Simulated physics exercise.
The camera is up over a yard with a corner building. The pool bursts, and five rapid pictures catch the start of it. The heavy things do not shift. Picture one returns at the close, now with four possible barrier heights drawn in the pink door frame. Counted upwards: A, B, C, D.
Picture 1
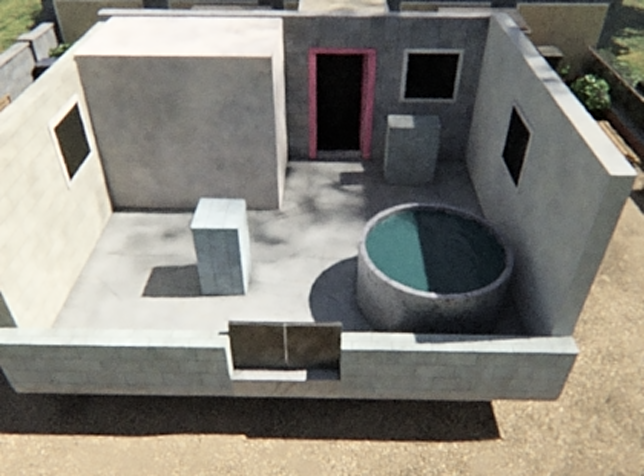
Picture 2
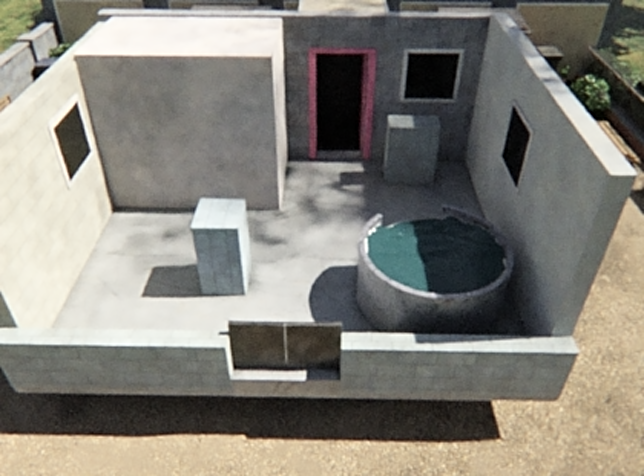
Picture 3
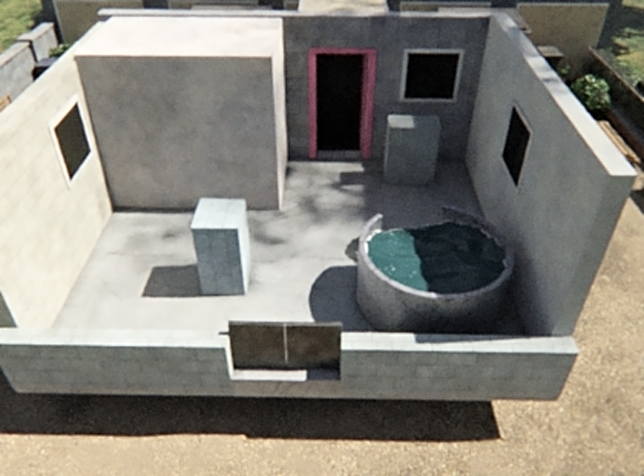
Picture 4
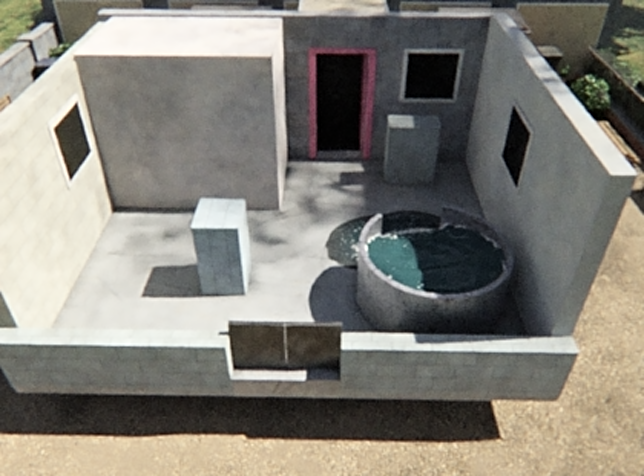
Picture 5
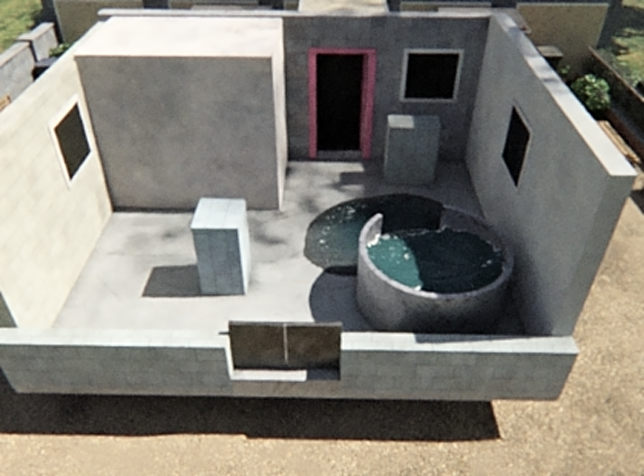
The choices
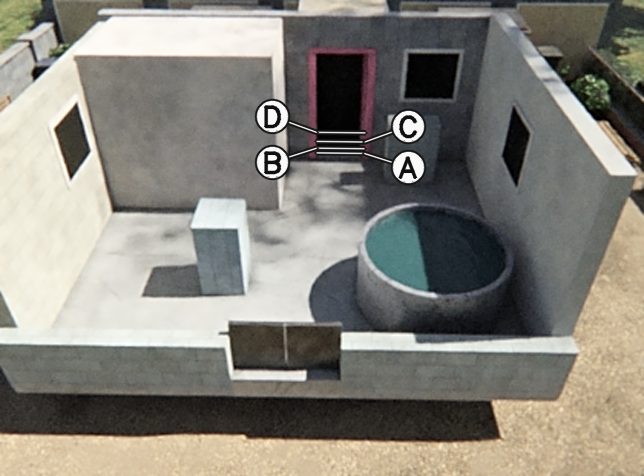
Water in a round grey pool in a walled yard turns choppy as the pool's far rim breaks open, then pours through the gap and spreads in a dark sheet across the pale floor behind and left of the pool.
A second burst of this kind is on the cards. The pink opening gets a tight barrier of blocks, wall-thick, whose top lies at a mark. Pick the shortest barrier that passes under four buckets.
That is mark C.
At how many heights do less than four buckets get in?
Two of them.
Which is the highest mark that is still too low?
It is B.
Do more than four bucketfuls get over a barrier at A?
Yes, that goes wrong.
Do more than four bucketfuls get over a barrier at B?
Yes.
In white, A at (340, 153); B at (340, 148); C at (340, 141); D at (340, 132); from the bottom up A, B, C, D.
With A, dozens of bucketfuls pour in.
With B, about 10 bucketfuls get in.
With C, a splash gets over, under a bucket.
With D, nothing gets over.
